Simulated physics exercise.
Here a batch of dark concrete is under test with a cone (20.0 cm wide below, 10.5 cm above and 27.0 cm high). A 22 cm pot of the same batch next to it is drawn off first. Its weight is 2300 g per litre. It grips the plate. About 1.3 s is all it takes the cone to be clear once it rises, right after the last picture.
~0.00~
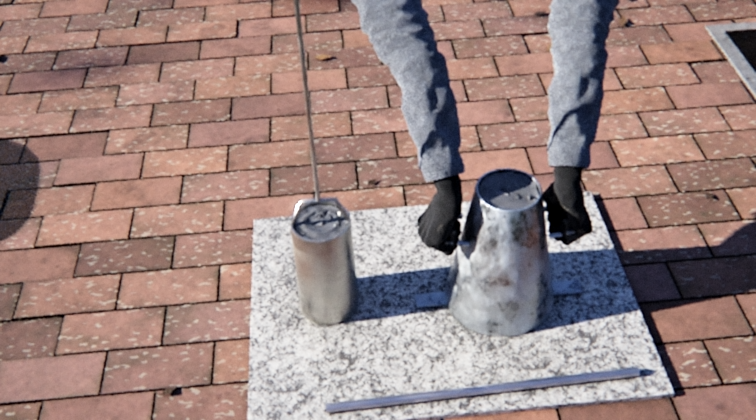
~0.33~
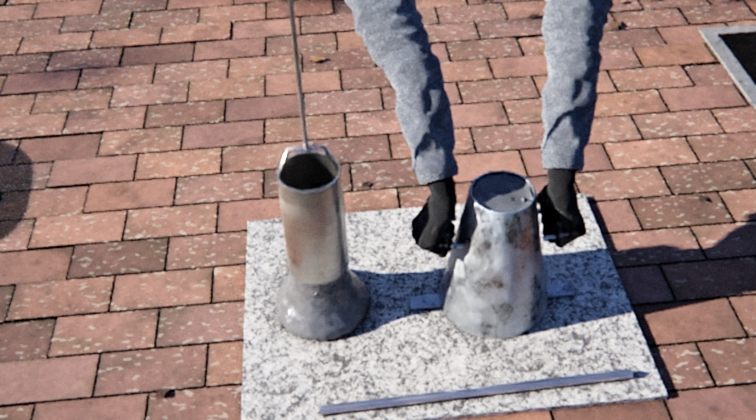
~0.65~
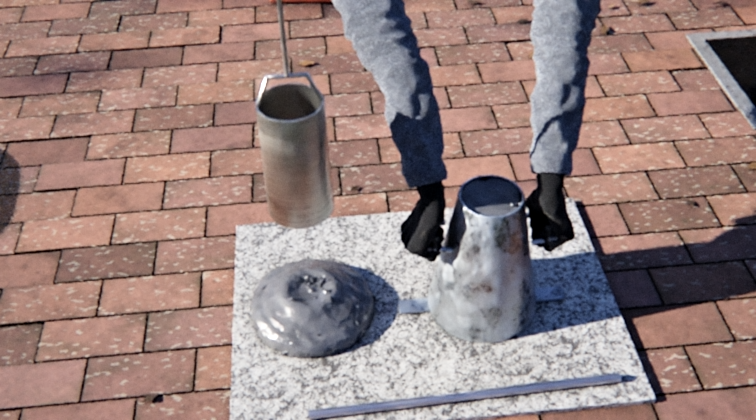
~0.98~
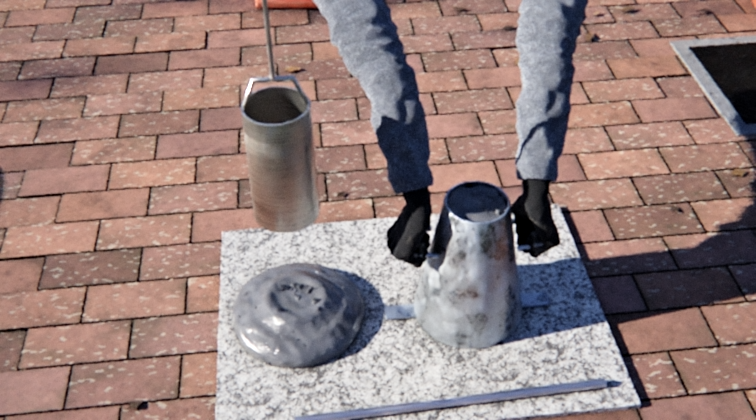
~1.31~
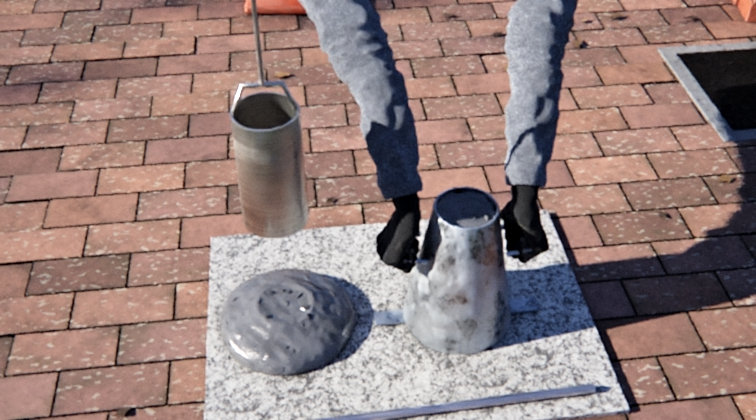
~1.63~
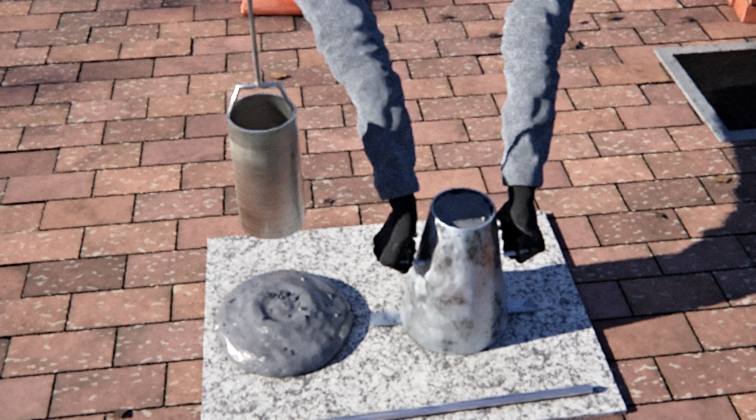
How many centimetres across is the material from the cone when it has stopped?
It ends up roughly 42 centimetres across.
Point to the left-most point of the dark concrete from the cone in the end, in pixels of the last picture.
I'd mark it at about (347, 318).
After 2.0 s, the cone is up 7.7 cm; the dark concrete has come down 13 cm to 14 cm and is 30 cm wide.
After 2.3 s, the cone is up 17 cm; the dark concrete has come down 20 cm to 7.2 cm and is 37 cm wide.
After 2.6 s, the cone is up 27 cm; the dark concrete has come down 21 cm to 6.4 cm and is 39 cm wide.
After 3.0 s, the cone is clear; the dark concrete has come down 21 cm to 6.1 cm and is 40 cm wide.
After 4.4 s, at rest, the cone is clear; the dark concrete has come down 21 cm to 5.9 cm and is 42 cm wide.
